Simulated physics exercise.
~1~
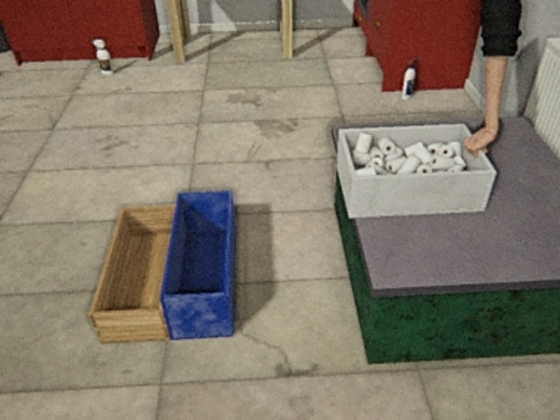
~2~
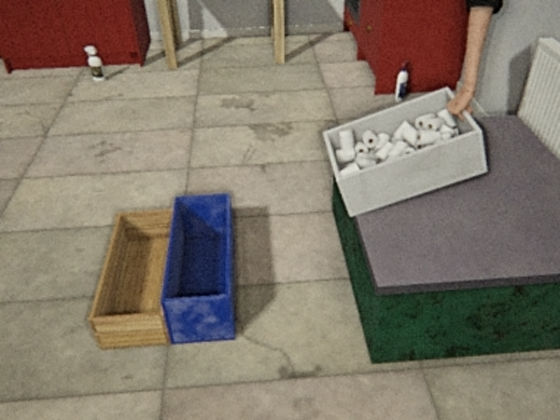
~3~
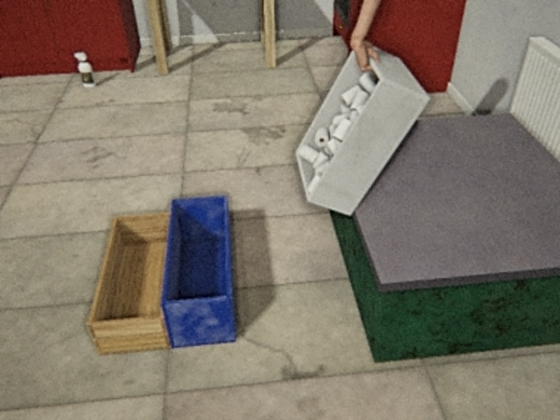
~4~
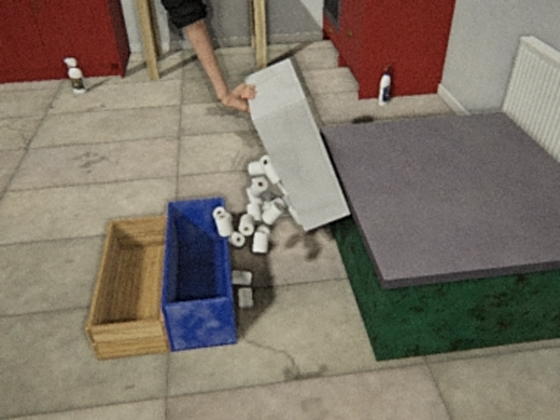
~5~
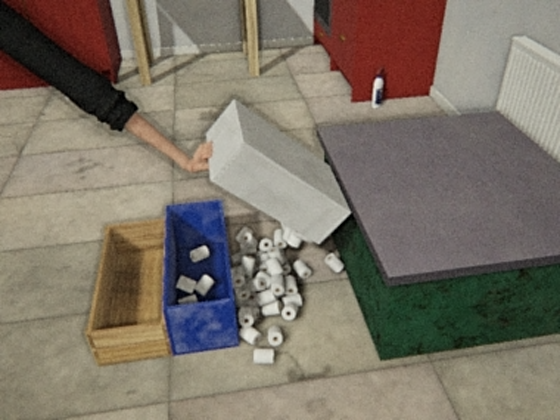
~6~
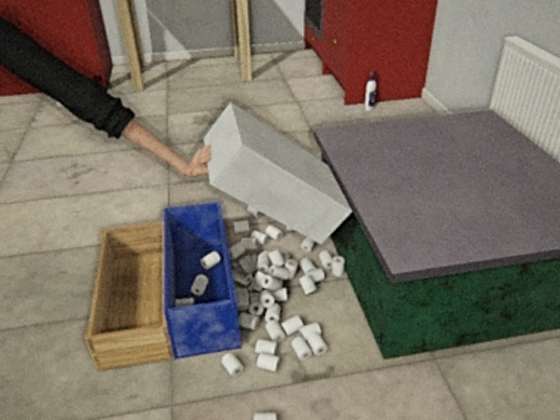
A hand lifted a white crate of paper rolls off the bench and tipped it over to the left, spilling most of them onto the floor short of the blue box, while just a few landed inside it and the wooden box stayed empty.
